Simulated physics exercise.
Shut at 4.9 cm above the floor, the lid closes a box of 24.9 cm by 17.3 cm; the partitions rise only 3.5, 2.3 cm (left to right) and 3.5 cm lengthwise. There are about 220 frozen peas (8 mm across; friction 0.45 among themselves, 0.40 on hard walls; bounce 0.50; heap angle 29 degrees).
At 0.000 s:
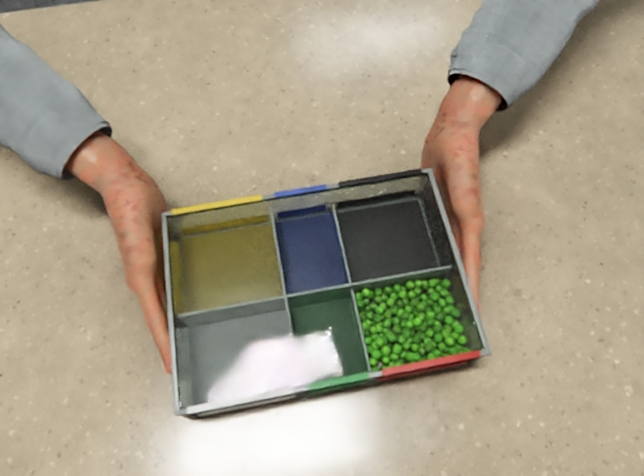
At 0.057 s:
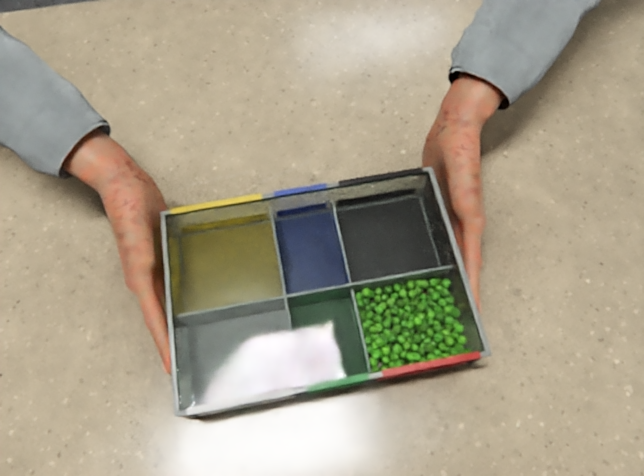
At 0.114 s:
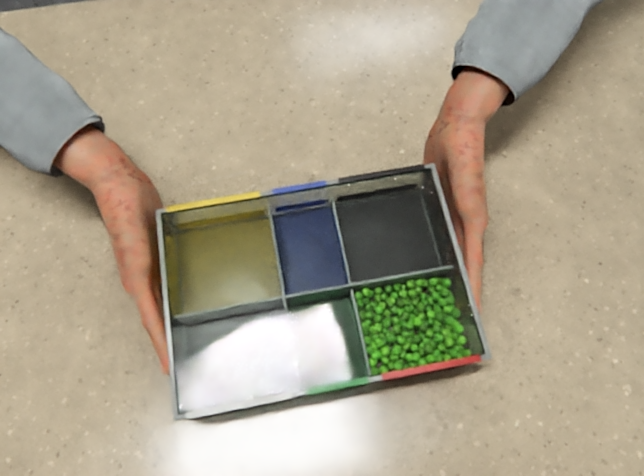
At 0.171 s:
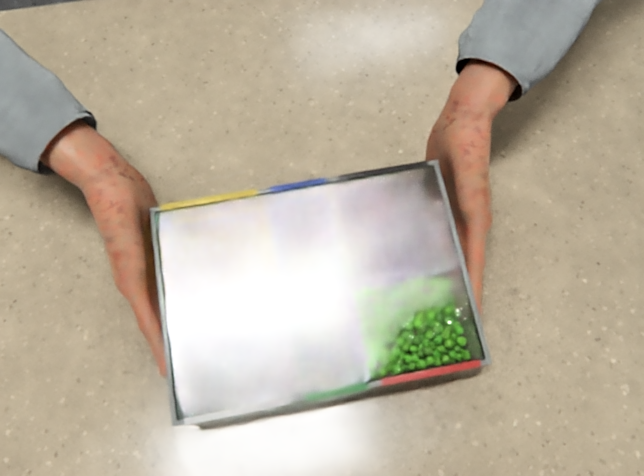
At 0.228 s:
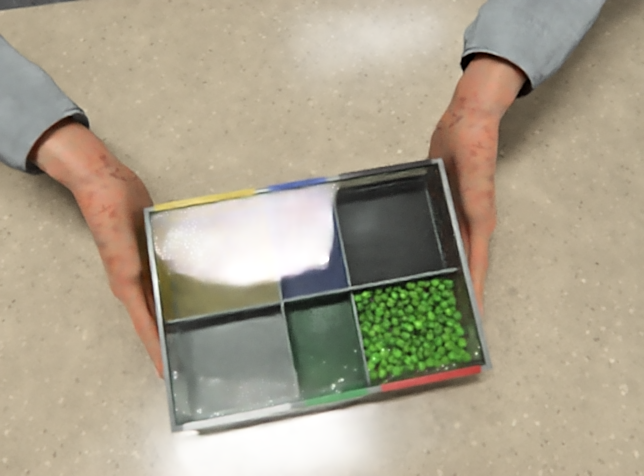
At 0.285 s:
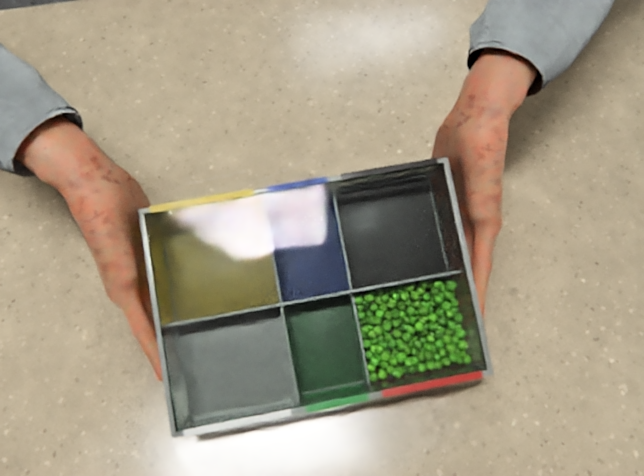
Bright green peas fill the front right compartment of a clear-lidded box with six sections, held over a speckled beige surface and seen from above. The empty sections are yellow, blue and black behind, grey and green in front, with matching coloured edges. Two grey-sleeved hands slowly tilt the box, lowering its left side slightly, while a white glare spreads across the top, then shrinks toward the back left; the peas stay put.
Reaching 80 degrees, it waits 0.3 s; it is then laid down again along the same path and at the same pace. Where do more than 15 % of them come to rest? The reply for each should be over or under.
For red it is over, for blue it is under, for green it is under, for yellow it is under, for white it is under, for black it is under.
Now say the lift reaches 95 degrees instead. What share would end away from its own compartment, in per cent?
Roughly 10 percent would.
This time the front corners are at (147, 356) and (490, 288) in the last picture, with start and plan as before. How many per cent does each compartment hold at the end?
In per cent, the final split is red 65, blue 10, green 0, yellow 0, white 0, black 25.
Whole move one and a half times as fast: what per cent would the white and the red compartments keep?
White = 0 %; red = 95 %.
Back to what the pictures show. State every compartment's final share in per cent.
Per cent by compartment - red 100, blue 0, green 0, yellow 0, white 0, black 0.
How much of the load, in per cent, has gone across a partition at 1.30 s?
Near 0 in a hundred.
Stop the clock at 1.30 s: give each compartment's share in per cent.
You'd see red at 100, blue at 0, green at 0, yellow at 0, white at 0 and black at 0 per cent.
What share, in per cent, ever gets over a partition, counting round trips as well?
About 0 per cent.
Then, at 1.30 s, tilt 80 degrees; red 100 %.
After 1.98 s, tilt 40 degrees; red 100 %.
After 2.69 s, tilt 0 degrees; red 100 %.
In the end, at 3.4 s, red 100 %, blue 0 %, green 0 %, yellow 0 %, white 0 %, black 0 %.
